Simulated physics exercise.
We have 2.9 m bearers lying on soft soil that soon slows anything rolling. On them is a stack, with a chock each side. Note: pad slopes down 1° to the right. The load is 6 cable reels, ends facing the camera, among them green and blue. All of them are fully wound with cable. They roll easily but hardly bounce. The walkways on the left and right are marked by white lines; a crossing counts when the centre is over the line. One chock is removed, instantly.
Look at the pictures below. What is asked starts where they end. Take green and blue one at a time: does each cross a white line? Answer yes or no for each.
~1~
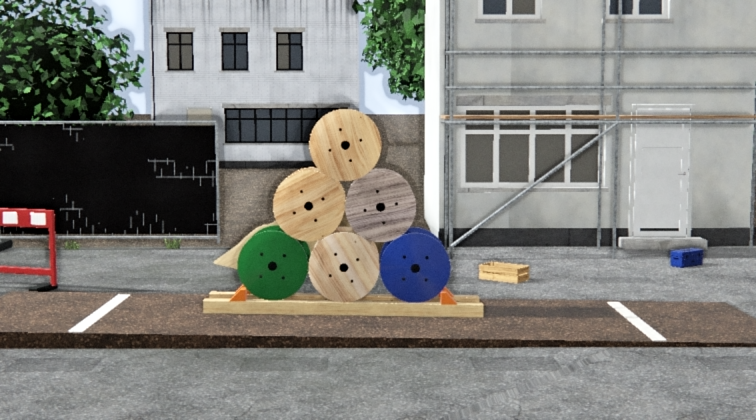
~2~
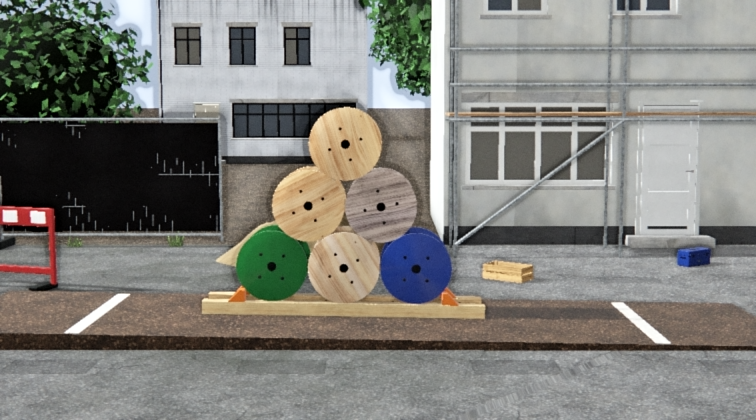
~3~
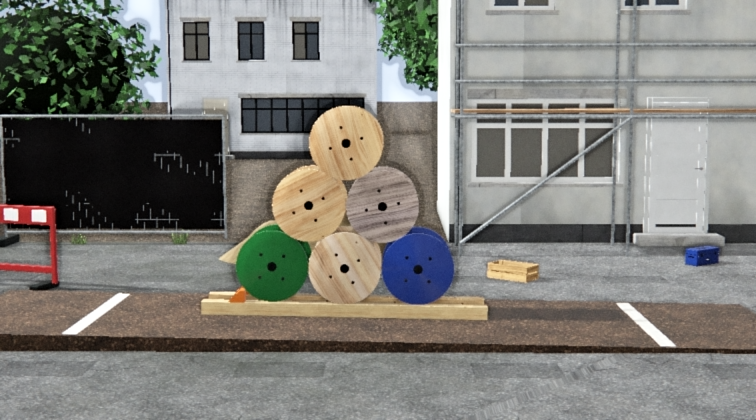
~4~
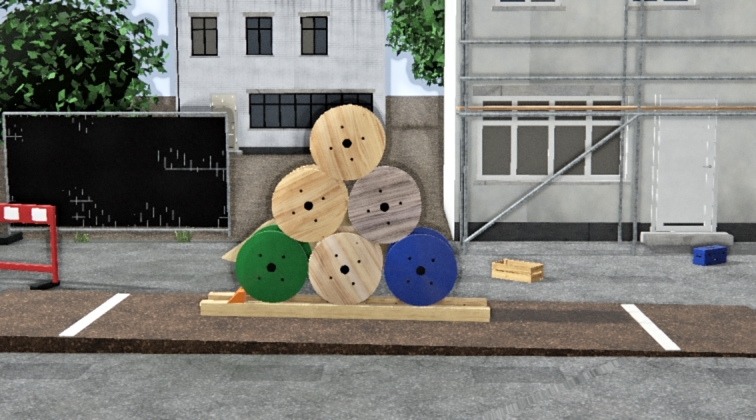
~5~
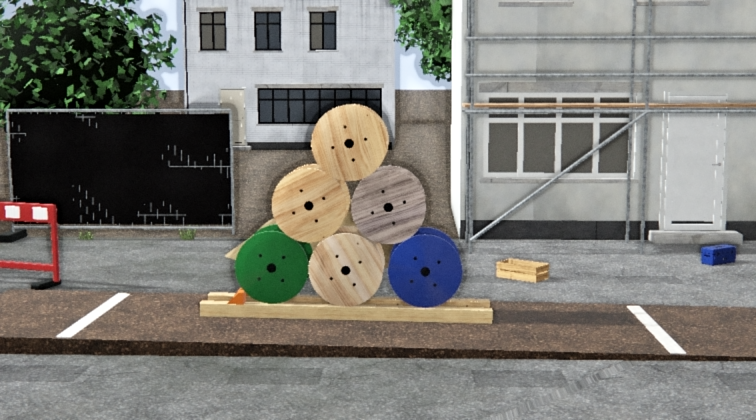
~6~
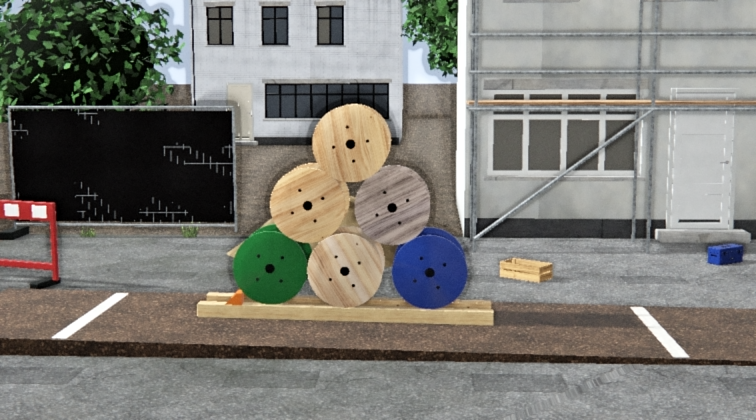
Green reel: No, blue: Yes.
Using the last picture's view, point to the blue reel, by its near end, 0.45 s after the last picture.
Around pixel (459, 274).
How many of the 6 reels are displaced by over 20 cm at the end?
Counted: 3.
Then, 0.5 s after the last picture, green is on the bearers, 70 cm from the bearers' left end; blue is on the bearers, 35 cm from the bearers' right end, rolling right; 0 over a line so far.
Then, 1.0 s after the last picture, blue is off the bearers, 125 cm short of the right line, rolling right; no change for green; 0 over a line so far.
Then, 1.4 s after the last picture, blue is off the bearers, 55 cm short of the right line, rolling right; no change for green; 0 over a line so far.
Then, 2.1 s after the last picture, blue is past the right line; no change for green; 1 over a line so far.
At rest (4.5 s after the last picture), green is on the bearers, 70 cm from the bearers' left end; blue is past the right line; 1 over a line so far.
